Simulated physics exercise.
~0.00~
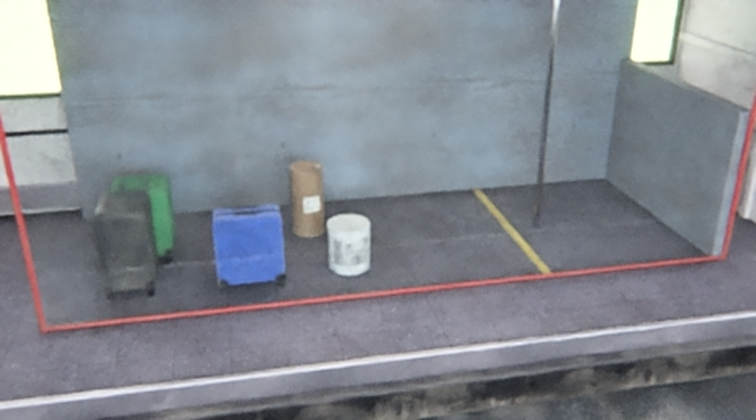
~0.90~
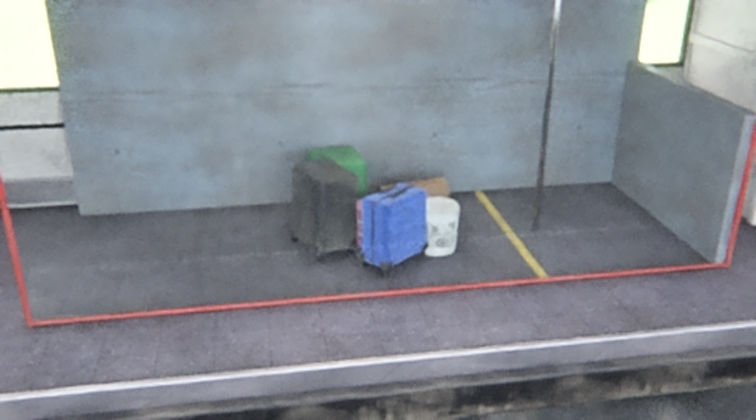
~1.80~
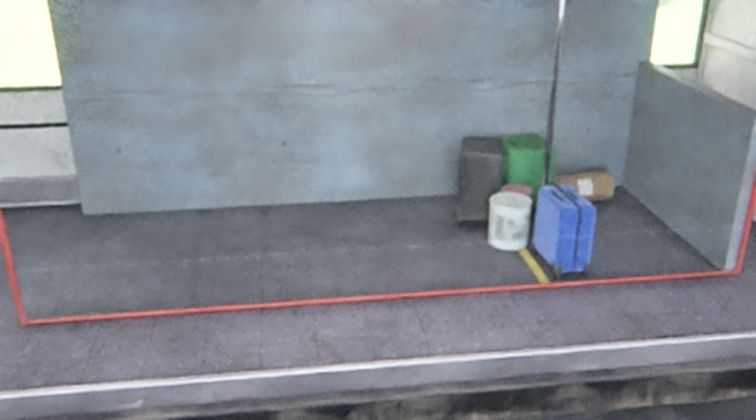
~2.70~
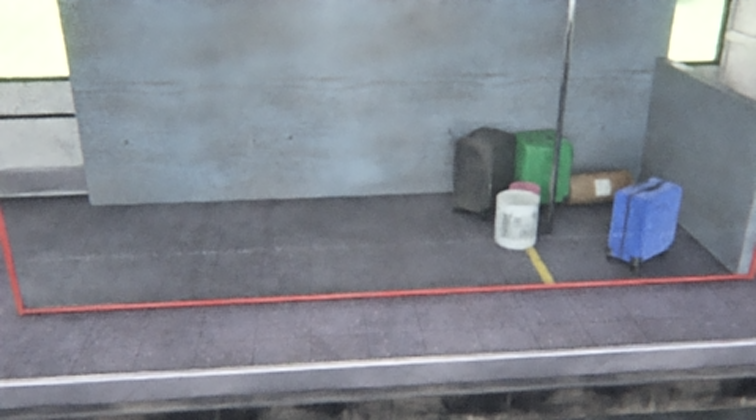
The footage shows black, green and blue wheeled cases, a brown drum and a white bucket sliding right across a walled bay as the drum topples; the black case and white bucket stop short of the yellow line, while the others, including a pink bucket, end beyond it.
